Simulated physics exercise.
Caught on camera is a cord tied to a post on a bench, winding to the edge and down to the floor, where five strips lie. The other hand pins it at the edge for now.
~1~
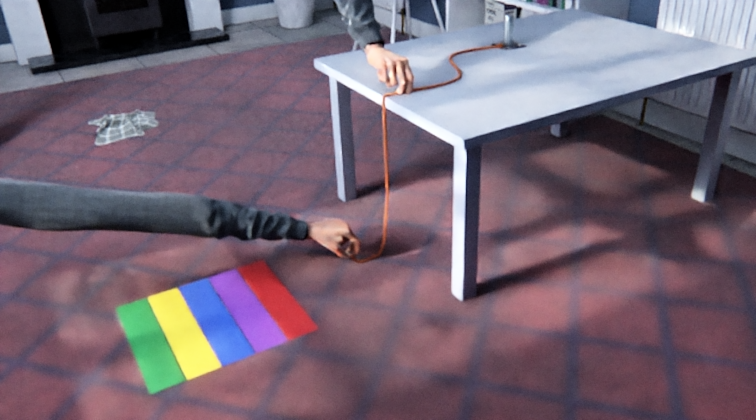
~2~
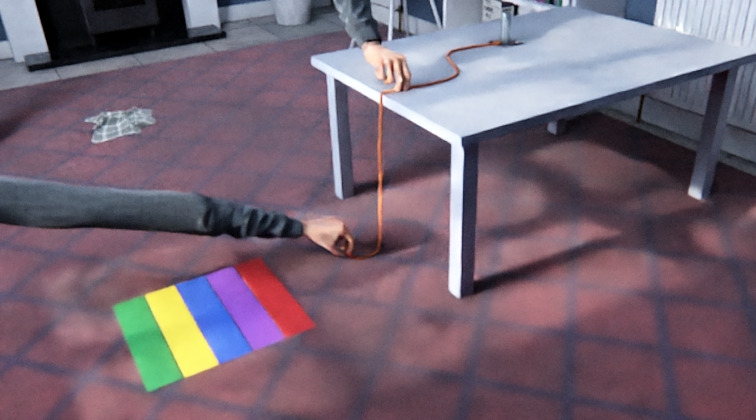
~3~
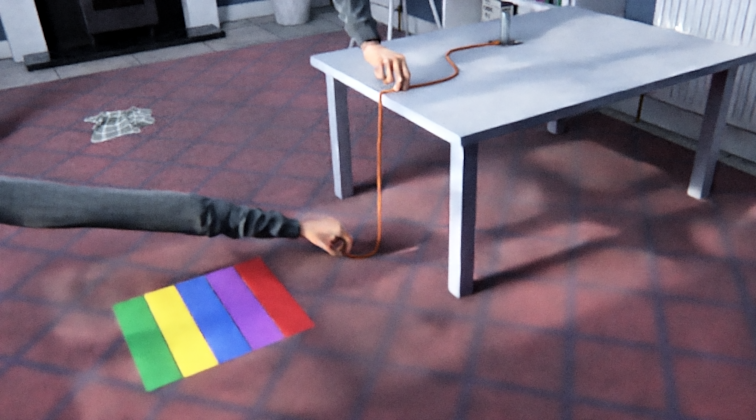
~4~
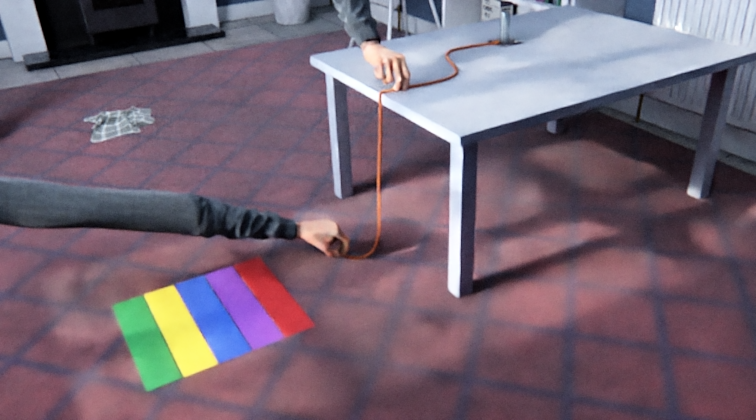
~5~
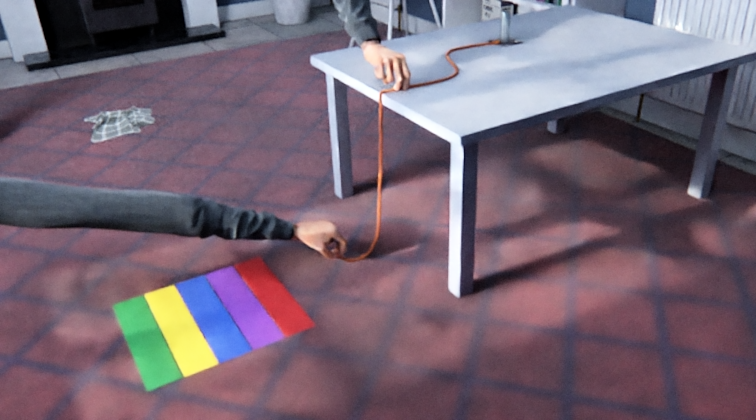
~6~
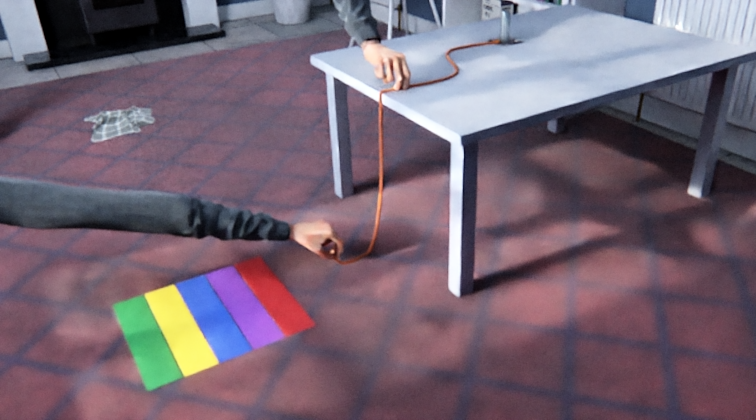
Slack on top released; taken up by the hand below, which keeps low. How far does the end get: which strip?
As far as the blue strip.
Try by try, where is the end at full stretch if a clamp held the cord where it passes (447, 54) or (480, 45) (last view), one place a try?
First try close to (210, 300), second close to (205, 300).
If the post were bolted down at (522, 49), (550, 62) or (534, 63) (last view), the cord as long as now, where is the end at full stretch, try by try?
Roughly (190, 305), (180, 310) and (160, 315).
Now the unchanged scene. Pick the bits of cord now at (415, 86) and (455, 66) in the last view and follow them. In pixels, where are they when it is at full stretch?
First one close to (374, 91), second close to (429, 68).
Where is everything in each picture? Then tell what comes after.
The first picture shows end (351, 255); red (293, 320); purple (262, 332); blue (230, 344); yellow (196, 357); green (161, 370).
The second picture shows end (346, 253); cord through (473, 47) (452, 63) (439, 82) (381, 107) (381, 177) (380, 236).
The third picture shows end (343, 253).
The fourth picture shows end (341, 254); cord through (472, 46) (451, 63) (438, 82) (381, 107) (379, 176) (378, 235).
The fifth picture shows end (337, 255).
The sixth picture shows end (334, 256); cord through (472, 46) (452, 62) (438, 81) (381, 106) (381, 175) (375, 236).
Soon after, end near (261, 281); over red.
After that, end near (224, 294); over purple.
At the stop, end near (202, 302); over blue. Over blue.
